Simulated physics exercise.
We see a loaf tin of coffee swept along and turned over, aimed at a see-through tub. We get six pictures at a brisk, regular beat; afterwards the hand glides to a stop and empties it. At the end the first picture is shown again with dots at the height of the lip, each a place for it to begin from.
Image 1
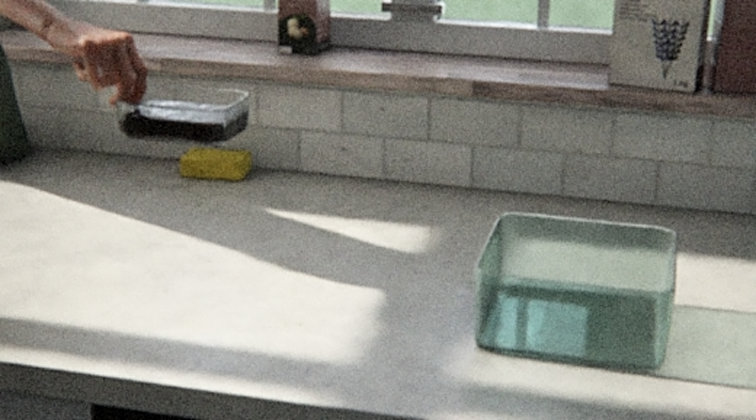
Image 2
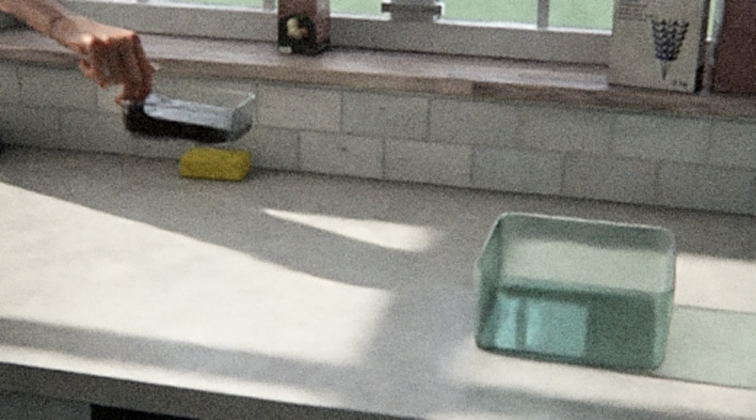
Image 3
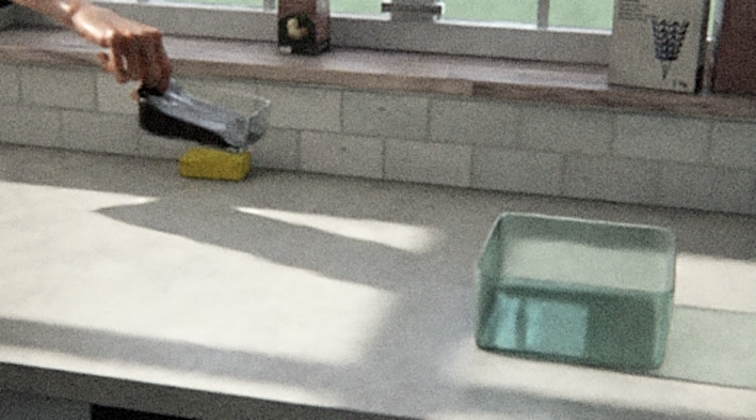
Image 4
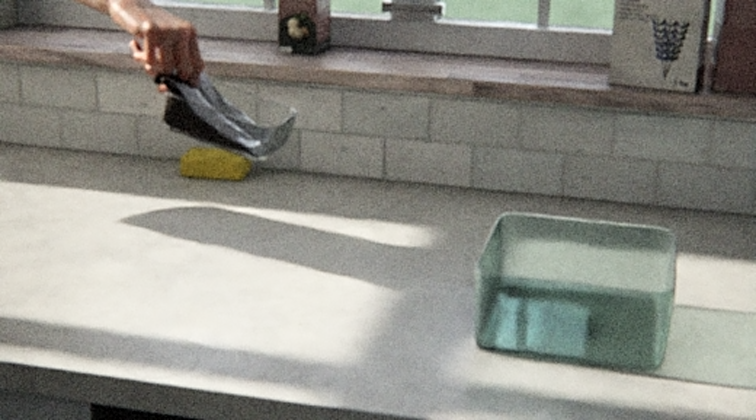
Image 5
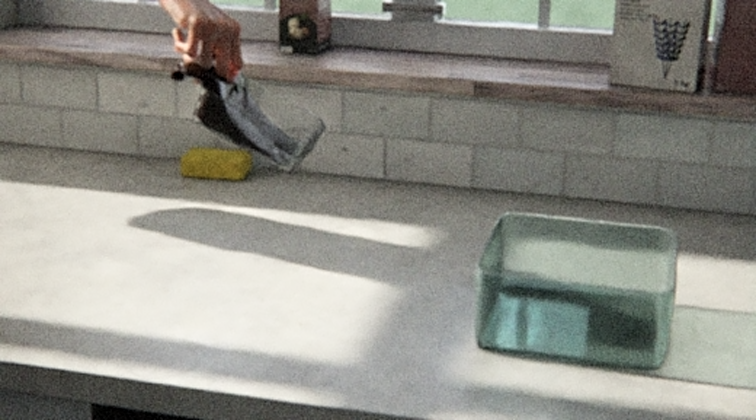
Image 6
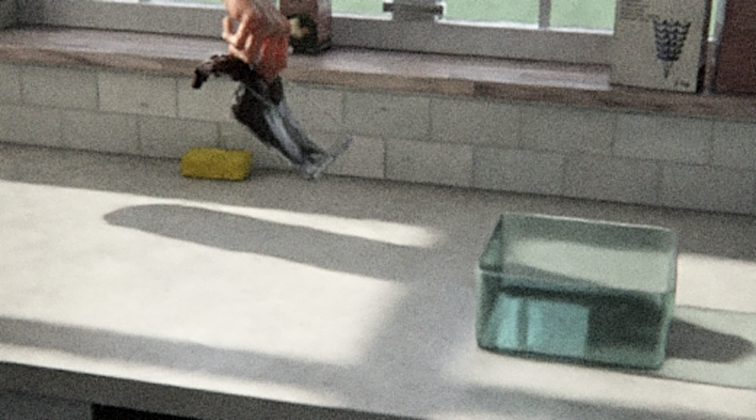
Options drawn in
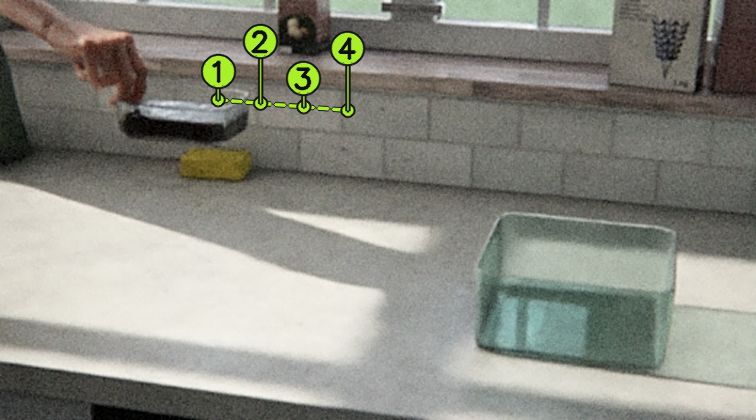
A hand carrying a clear-sided container of dark coffee rightward above a counter, tilting it steeply beyond a yellow sponge.
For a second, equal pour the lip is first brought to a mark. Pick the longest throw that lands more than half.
Dot 3 just does it.
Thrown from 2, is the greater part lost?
Yes, it does.
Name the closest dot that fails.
That would be 2.
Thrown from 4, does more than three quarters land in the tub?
No, less.
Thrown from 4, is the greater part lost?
No, that is safe.
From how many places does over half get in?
Two.
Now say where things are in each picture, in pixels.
Upright, lip at (236, 101); tub from (474, 345) to (663, 369); nothing has left yet.
Upright, lip at (242, 103); nothing has left yet.
Tipped about 7°, lip at (259, 109); coffee is over the rim, down to (162, 89).
Tipped about 15°, lip at (285, 119); coffee is over the rim, down to (196, 87).
Tipped about 25°, lip at (315, 132); coffee is over the rim, down to (232, 85).
Tipped about 37°, lip at (344, 147); coffee is over the rim, down to (206, 81).
On the marked copy, 1 at (218, 99); 2 at (260, 103); 3 at (303, 106); 4 at (347, 110).
With 1, about 7 % lands in the tub, 90 % falls short and 3 % goes beside or beyond.
With 2, about 24 % lands in the tub, 72 % falls short and 4 % goes beside or beyond.
With 3, about 64 % lands in the tub, 30 % falls short and 6 % goes beside or beyond.
With 4, about 64 % lands in the tub, 28 % falls short and 8 % goes beside or beyond.
